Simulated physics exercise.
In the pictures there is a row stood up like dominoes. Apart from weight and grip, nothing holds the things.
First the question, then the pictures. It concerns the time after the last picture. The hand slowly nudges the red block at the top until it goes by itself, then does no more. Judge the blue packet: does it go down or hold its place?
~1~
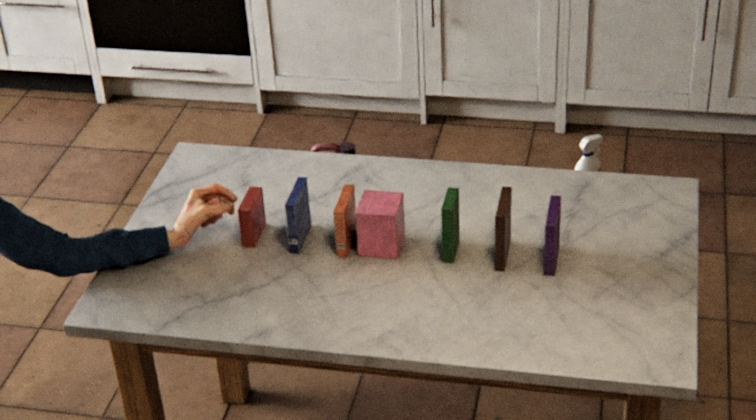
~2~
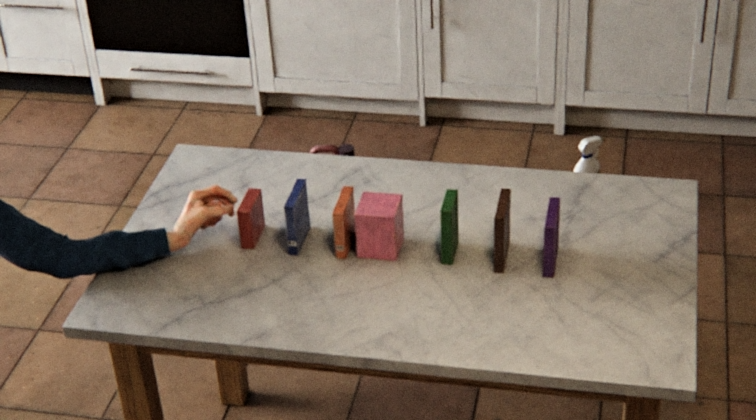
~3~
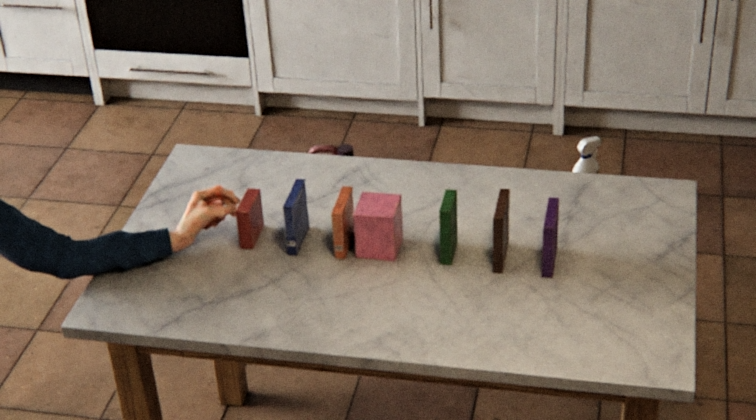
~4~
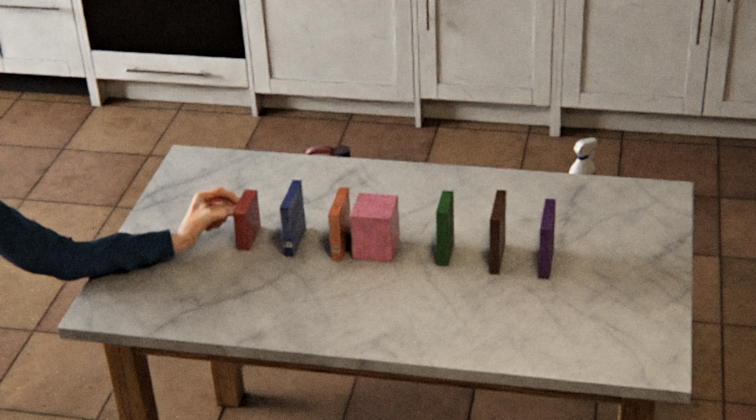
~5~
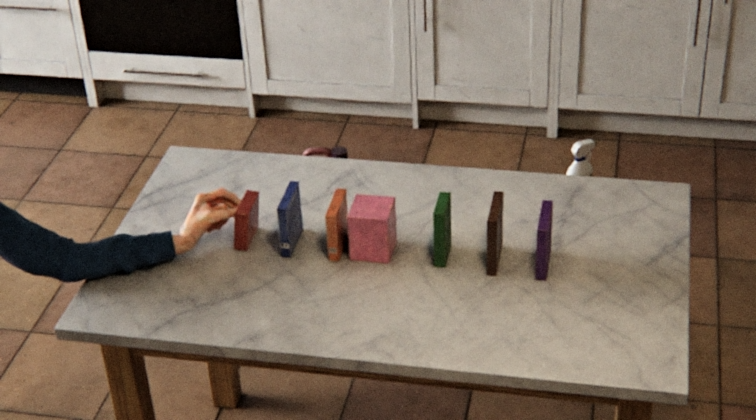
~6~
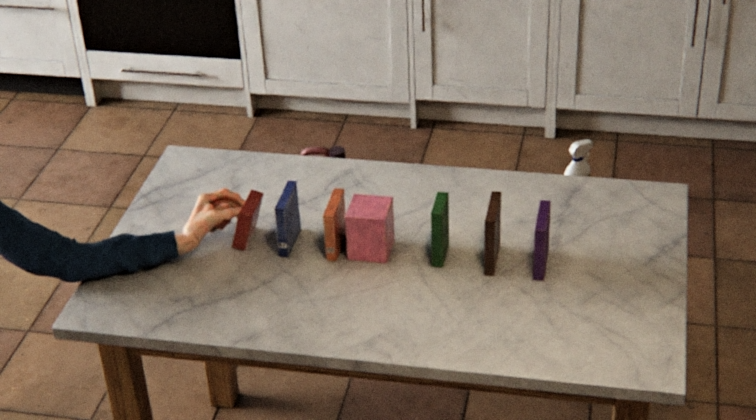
It goes down.
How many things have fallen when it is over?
Total count - 2.
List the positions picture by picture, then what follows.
The first picture shows blue packet (299, 215); pink block (380, 224).
The second picture shows green board (449, 227); brown board (503, 231).
The third picture shows pink block (378, 226); orange packet (344, 223).
The fourth picture shows green board (445, 228); brown board (498, 232).
The fifth picture shows red block 7° over; pink block (372, 229); orange packet (338, 225).
The sixth picture shows red block 16° over; blue packet (288, 219); green board (440, 230).
Then, 0.30 s on from there, red block 90° over; blue packet turned 11° from how it was put near (299, 219).
Then, 0.40 s on from there, red block 90° over; blue packet turned 37° from how it was put near (313, 223); orange packet turned 7° from how it was put.
Then, 1.50 s on from there, red block 90° over; blue packet turned 68° from how it was put near (313, 232); orange packet shifted a little.
In the end, toppled on the table, blue packet; the other 4 unmoved. At the end, from the last picture's camera, blue packet near (313, 241).
